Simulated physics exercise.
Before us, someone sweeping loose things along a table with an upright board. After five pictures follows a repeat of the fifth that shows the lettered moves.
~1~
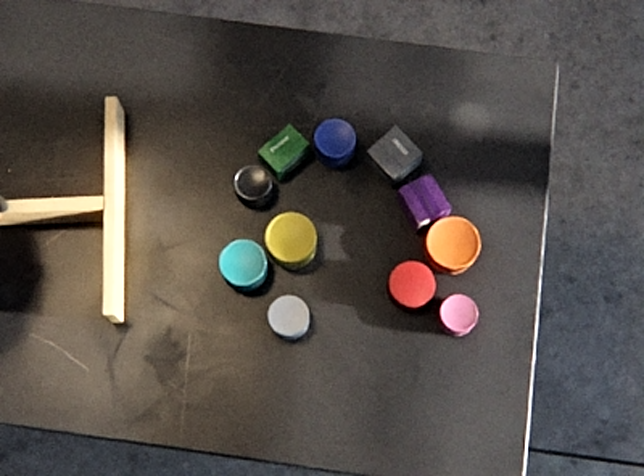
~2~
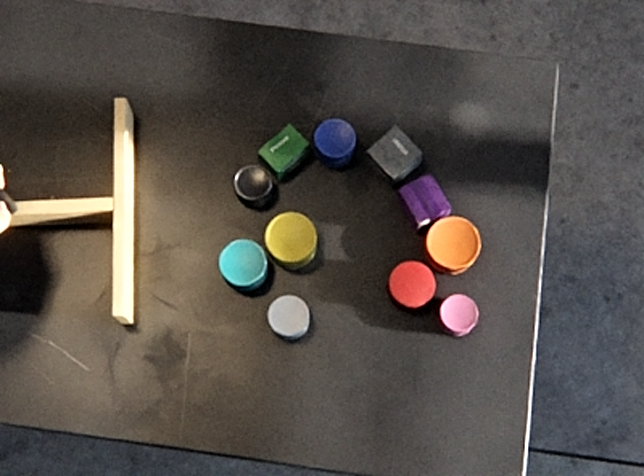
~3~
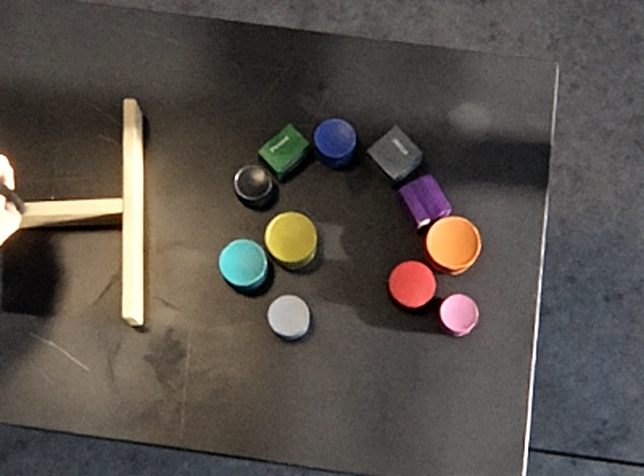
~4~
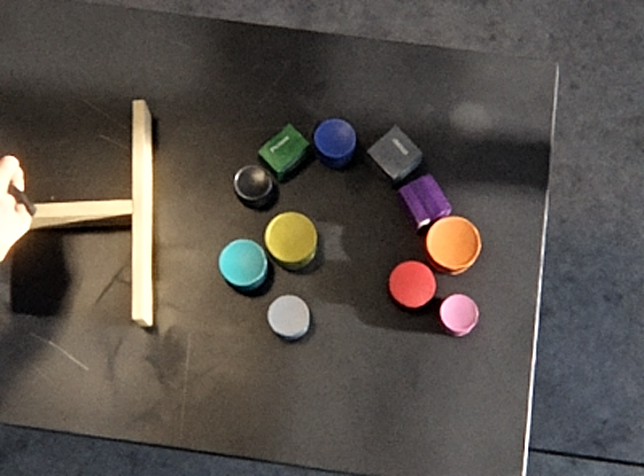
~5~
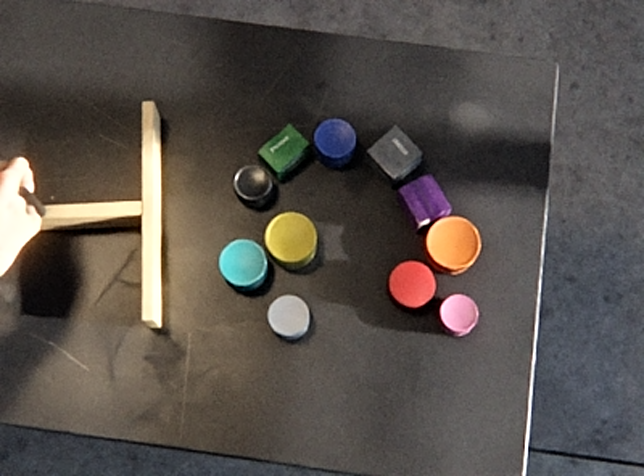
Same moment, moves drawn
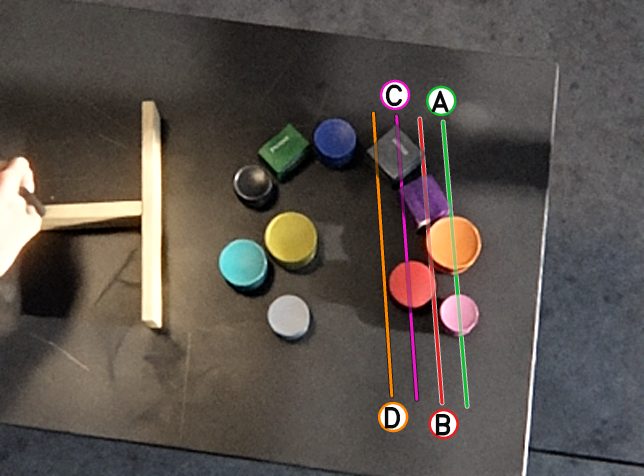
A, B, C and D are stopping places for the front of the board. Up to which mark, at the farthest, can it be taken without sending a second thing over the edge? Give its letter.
Up to line A.
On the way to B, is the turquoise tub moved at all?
By then, yes.
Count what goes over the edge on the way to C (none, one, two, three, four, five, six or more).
In all, none.
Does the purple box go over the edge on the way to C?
By then, no.
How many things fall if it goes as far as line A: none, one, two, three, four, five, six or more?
The count is none.
On the marked copy, A at (455, 259); B at (431, 256); C at (406, 252); D at (382, 249).
With A. Early on, board (257, 222); green packet (291, 150); turquoise tub (290, 272).
Further on, board (368, 237); pink jar (471, 325); red tin (445, 292).
At the end, board (454, 248); red tin (530, 298); orange tub (533, 250); none fallen.
As for the rest, B is within the limit but short; C is within the limit but short; D is within the limit but short.
